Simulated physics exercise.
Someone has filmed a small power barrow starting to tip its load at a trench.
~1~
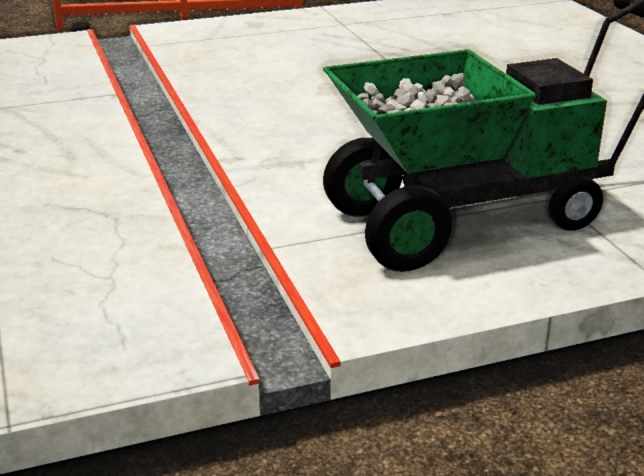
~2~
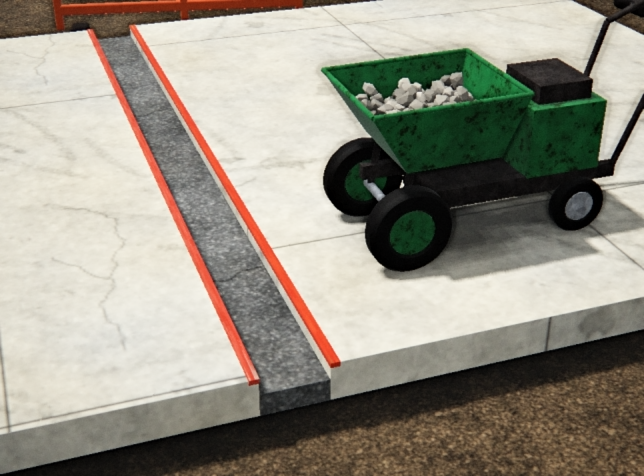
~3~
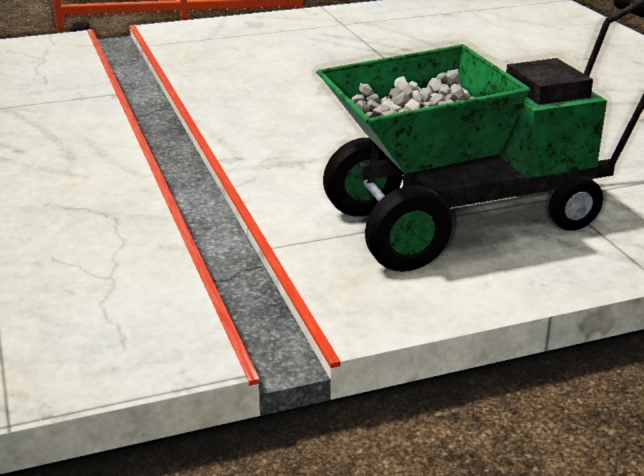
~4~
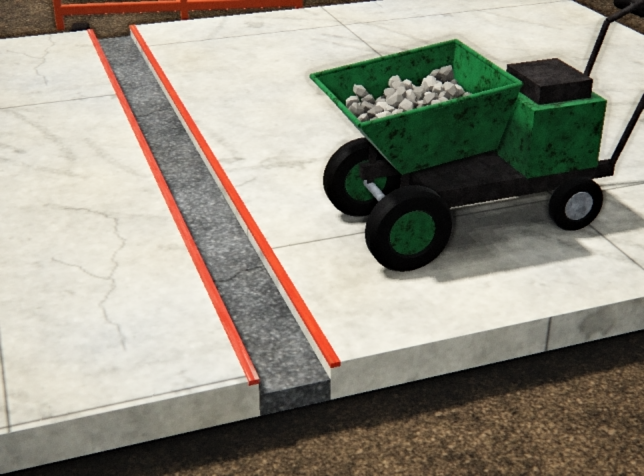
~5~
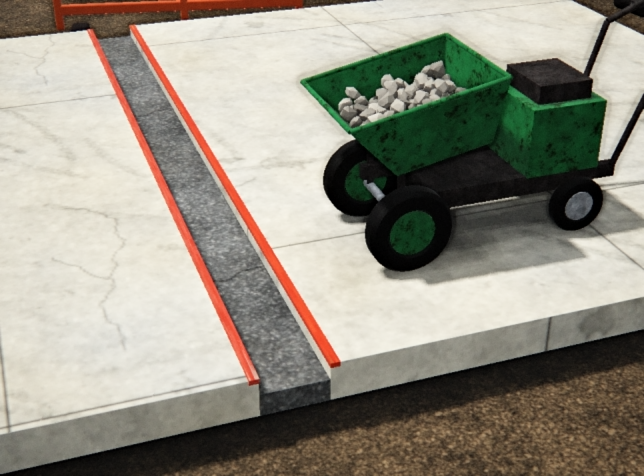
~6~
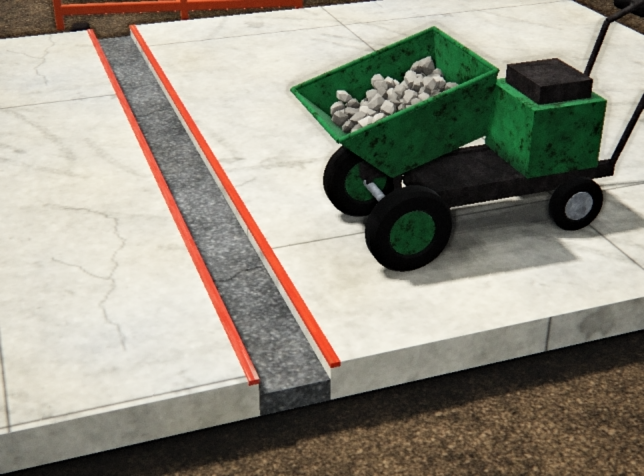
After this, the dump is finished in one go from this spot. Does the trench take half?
The trench ends with more than half of it.
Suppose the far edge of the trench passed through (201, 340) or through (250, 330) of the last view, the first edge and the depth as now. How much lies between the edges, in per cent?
In turn 80 and 50 in a hundred.
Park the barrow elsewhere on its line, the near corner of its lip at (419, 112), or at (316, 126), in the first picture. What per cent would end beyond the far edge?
The first gives 0 %, the second 70 %.
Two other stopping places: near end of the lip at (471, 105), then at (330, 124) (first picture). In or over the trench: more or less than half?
One: Less than half. Two: Below a half.
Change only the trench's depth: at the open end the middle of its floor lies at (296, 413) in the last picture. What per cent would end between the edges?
Some 100 per cent.
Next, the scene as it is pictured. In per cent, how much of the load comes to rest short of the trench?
Roughly 0 in a hundred.
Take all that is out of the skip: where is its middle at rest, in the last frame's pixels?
Close to (232, 265).
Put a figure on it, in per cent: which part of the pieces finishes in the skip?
Close to 25 per cent.
Soon after the last picture, skip tipped steeply; all in the skip.
A little later, skip tipped right over; most in the skip; about a quarter in or heaped over the trench; a stray few falling.
Later still, skip tipped right over; about a third in the skip; about two thirds in or heaped over the trench; a small part beyond it.
By the end, skip tipped right over; about a quarter in the skip; about two thirds in or heaped over the trench; a small part beyond it.
